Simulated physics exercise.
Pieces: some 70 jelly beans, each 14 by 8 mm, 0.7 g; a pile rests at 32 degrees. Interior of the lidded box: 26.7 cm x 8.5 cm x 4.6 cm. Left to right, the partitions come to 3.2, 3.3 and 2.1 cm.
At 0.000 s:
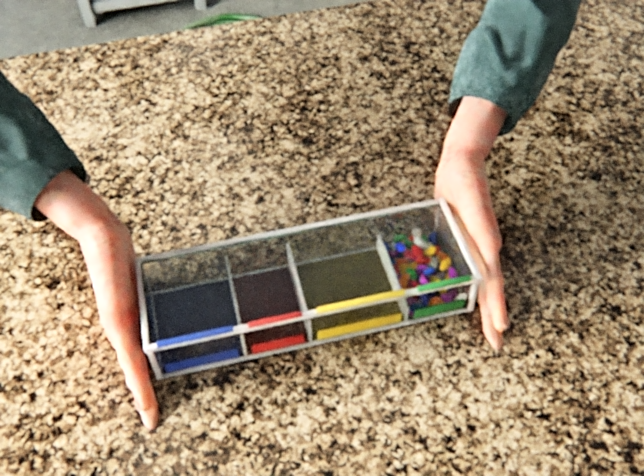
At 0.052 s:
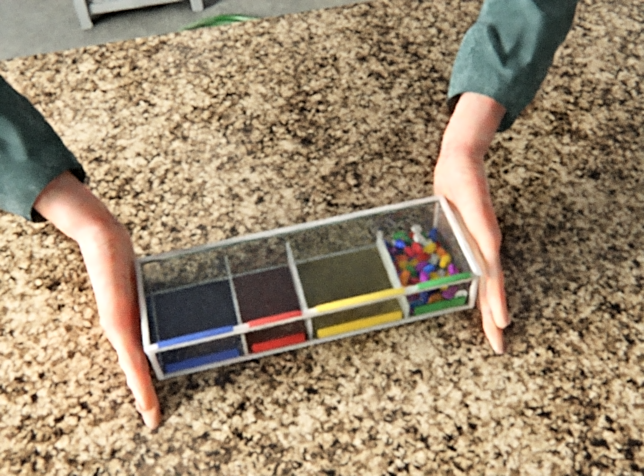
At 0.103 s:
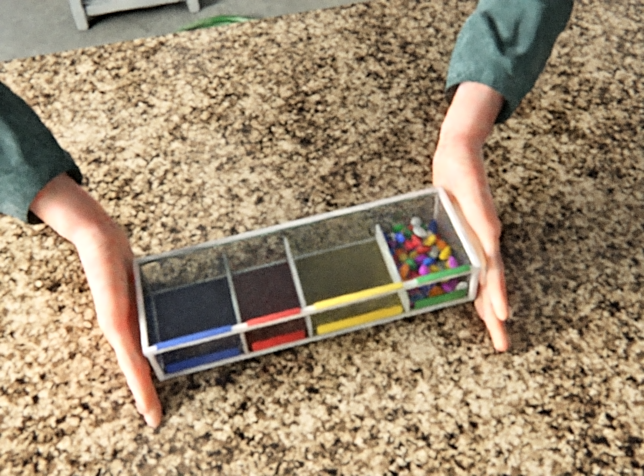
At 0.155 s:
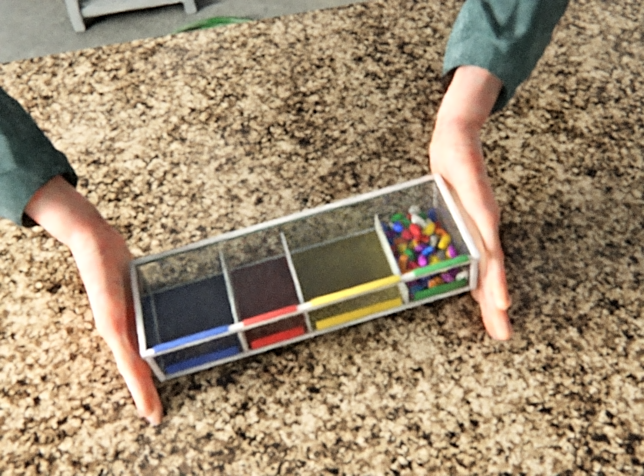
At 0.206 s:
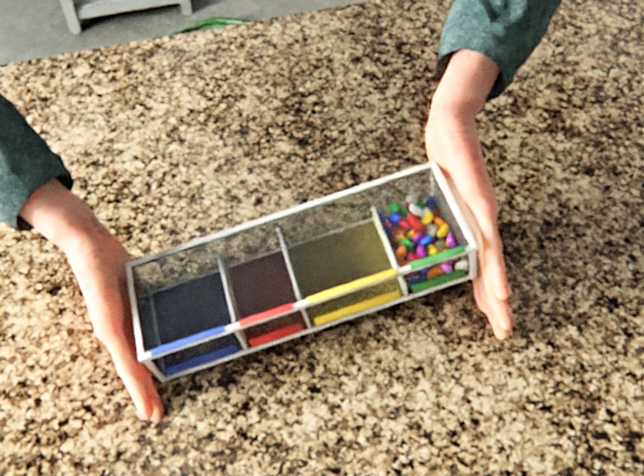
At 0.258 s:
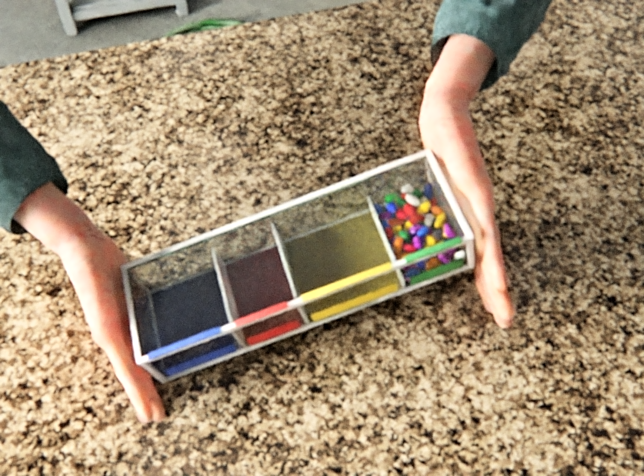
On a speckled brown and cream stone surface, seen from above at an angle, a gray patch shows at the upper left. Two hands in dark green sleeves hold a clear, white-edged box with four compartments marked blue, red, yellow and green from left to right, multicoloured beans filling only the green one. The hands tilt the box gradually, its right end rising, while the beans shift within their compartment.
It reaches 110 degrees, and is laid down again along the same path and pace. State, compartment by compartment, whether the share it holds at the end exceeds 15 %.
Red: Does not exceed; blue: Exceeds; green: Does not exceed; yellow: Exceeds.
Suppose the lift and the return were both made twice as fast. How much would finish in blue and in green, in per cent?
I'd expect blue at 30 percent and green at 0 percent.
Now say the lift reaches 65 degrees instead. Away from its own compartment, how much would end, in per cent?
It would come to about 30 per cent.
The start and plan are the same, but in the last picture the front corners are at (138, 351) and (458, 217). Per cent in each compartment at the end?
Per cent by compartment: Red 5, blue 45, green 0, yellow 50.
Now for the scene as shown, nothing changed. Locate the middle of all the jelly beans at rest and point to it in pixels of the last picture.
About (314, 314).
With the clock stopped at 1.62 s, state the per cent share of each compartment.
Red 10; blue 15; green 20; yellow 55.
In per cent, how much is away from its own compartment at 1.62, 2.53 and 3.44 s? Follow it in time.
About 80, 100, 100.
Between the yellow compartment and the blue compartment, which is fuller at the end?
Go with yellow, that one ends with more.
After 1.62 s, tilt 110 degrees; red 10 %, blue 15 %, green 20 %, yellow 55 %.
Then, at 2.53 s, tilt 51 degrees; blue 40 %, yellow 60 %.
After 3.44 s, tilt 0 degrees; blue 40 %, yellow 60 %.
By 4.0 s all is still; red 0 %, blue 40 %, green 0 %, yellow 60 %.
